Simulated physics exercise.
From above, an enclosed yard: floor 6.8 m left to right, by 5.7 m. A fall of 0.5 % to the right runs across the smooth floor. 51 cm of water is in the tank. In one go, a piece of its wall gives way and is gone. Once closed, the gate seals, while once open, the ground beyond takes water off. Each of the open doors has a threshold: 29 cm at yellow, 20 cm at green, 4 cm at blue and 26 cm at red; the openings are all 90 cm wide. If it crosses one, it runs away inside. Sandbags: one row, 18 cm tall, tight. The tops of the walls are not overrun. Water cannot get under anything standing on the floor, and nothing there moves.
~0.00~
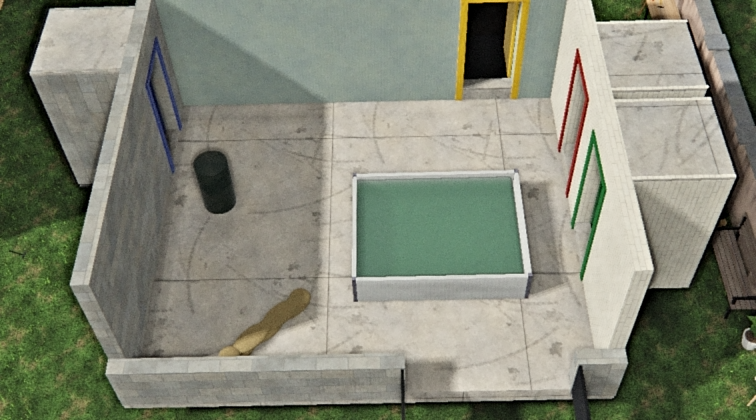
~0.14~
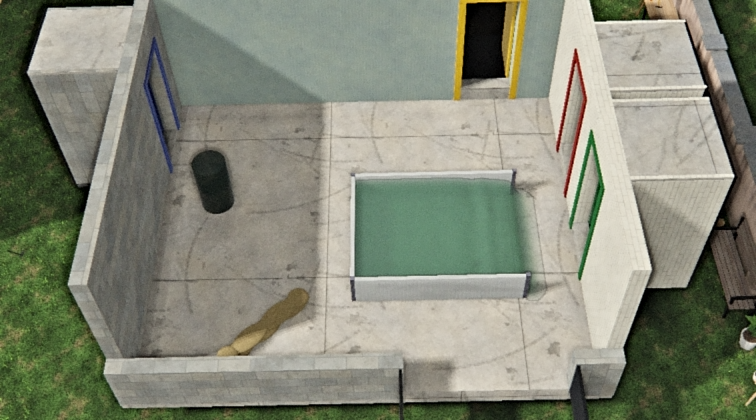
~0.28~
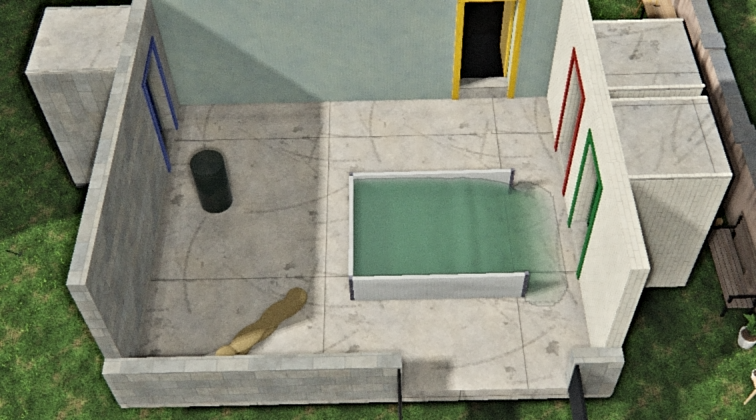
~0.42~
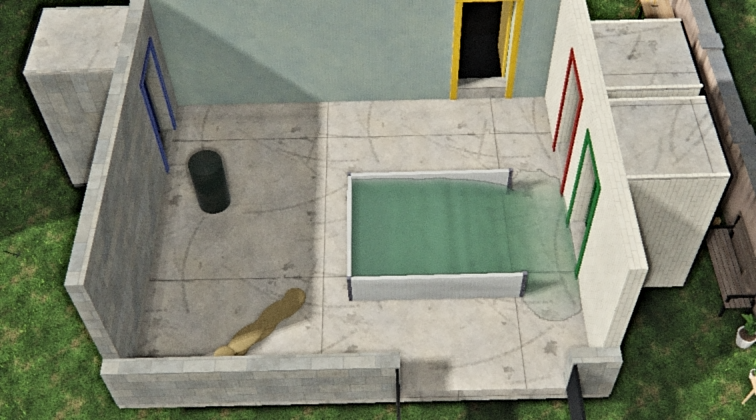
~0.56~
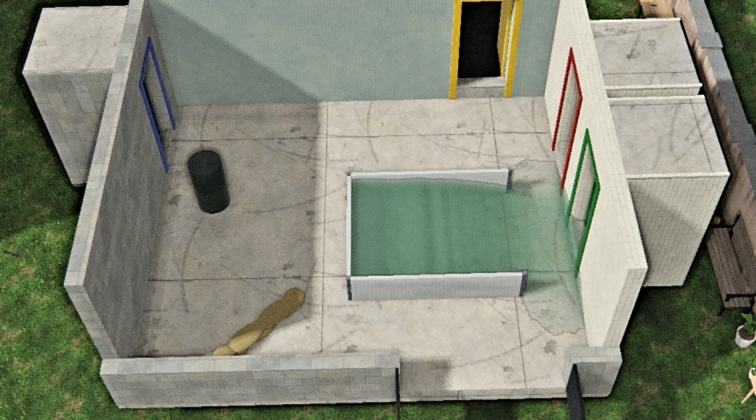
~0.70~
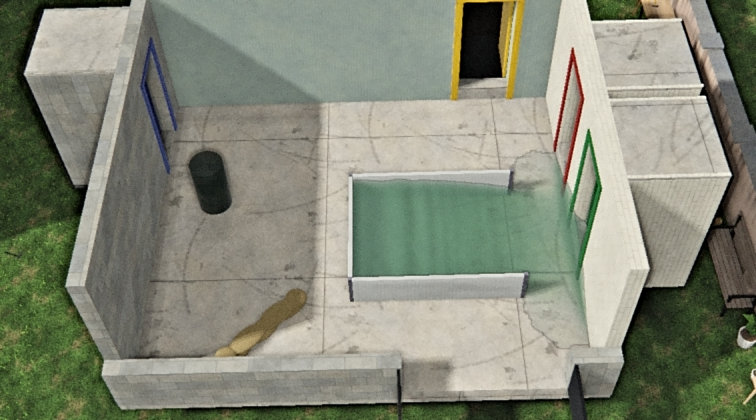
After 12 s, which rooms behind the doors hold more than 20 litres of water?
Room by room: Behind the yellow door 20 litres at most, behind the green door more than 20 litres, behind the blue door more than 20 litres, behind the red door 20 litres at most.
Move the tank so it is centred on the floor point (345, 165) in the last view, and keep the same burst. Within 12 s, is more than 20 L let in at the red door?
So the red door tops the limit.
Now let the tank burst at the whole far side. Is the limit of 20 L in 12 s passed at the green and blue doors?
Green: Within limit; blue: Beyond limit.
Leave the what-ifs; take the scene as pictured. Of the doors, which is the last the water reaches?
The blue door is last.
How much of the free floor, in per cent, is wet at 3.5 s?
Around 35 per cent wet.
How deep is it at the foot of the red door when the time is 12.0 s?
It's some 5.0 centimetres deep.
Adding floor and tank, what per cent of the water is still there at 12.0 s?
Around 64 percent of the water.
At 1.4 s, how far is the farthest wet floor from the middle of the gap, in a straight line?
Roughly 3.2 m.
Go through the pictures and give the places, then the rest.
In the first picture, the tank at (438, 226) is whole and still, 51 cm deep.
In the second picture, water pours out at (517, 236) and has run 1.1 m, to (523, 193); typically 7 cm deep outside, 51 cm at the tank's back.
In the third picture, the front is at (531, 187), 1.2 m from the gap at (515, 237); 1.3 m2 of floor is under water; 51 cm left at the back of the tank.
In the fourth picture, the front is at (560, 184), 1.5 m from the gap at (513, 237); 2.3 m2 of floor is under water; 51 cm left at the back of the tank.
In the fifth picture, water pours out at (512, 237) and has run 1.8 m, to (557, 167); typically 12 cm deep outside, 51 cm at the tank's back.
In the sixth picture, water pours out at (514, 238) and has run 2.1 m, to (556, 155); typically 14 cm deep outside, 51 cm at the tank's back.
After 1.4 s water covers 15 % of the floor and is deepest (40 cm) near (561, 226); yellow door not reached, green door 39 cm at the sill, 65 L in, blue door not reached, red door 20 cm at the sill, 0 L in.
After 2.2 s water covers 20 % of the floor and is deepest (36 cm) near (585, 362); yellow door 17 cm at the sill, 0 L in, green door 36 cm at the sill, 148 L in, blue door not reached, red door 23 cm at the sill, 1 L in.
After 3.5 s water covers 35 % of the floor and is deepest (28 cm) near (585, 362); yellow door 20 cm at the sill, 0 L in, green door 24 cm at the sill, 213 L in, blue door not reached, red door 16 cm at the sill, 1 L in.
After 7.0 s water covers 80 % of the floor and is deepest (10 cm) near (544, 123); yellow door 8 cm at the sill, 0 L in, green door 10 cm at the sill, 220 L in, blue door 9 cm at the sill, 24 L in, red door 7 cm at the sill, 2 L in.
After 12.0 s water covers 95 % of the floor and is deepest (8 cm) near (544, 123); yellow door 6 cm at the sill, 0 L in, green door 7 cm at the sill, 220 L in, blue door 5 cm at the sill, 53 L in, red door 5 cm at the sill, 2 L in.
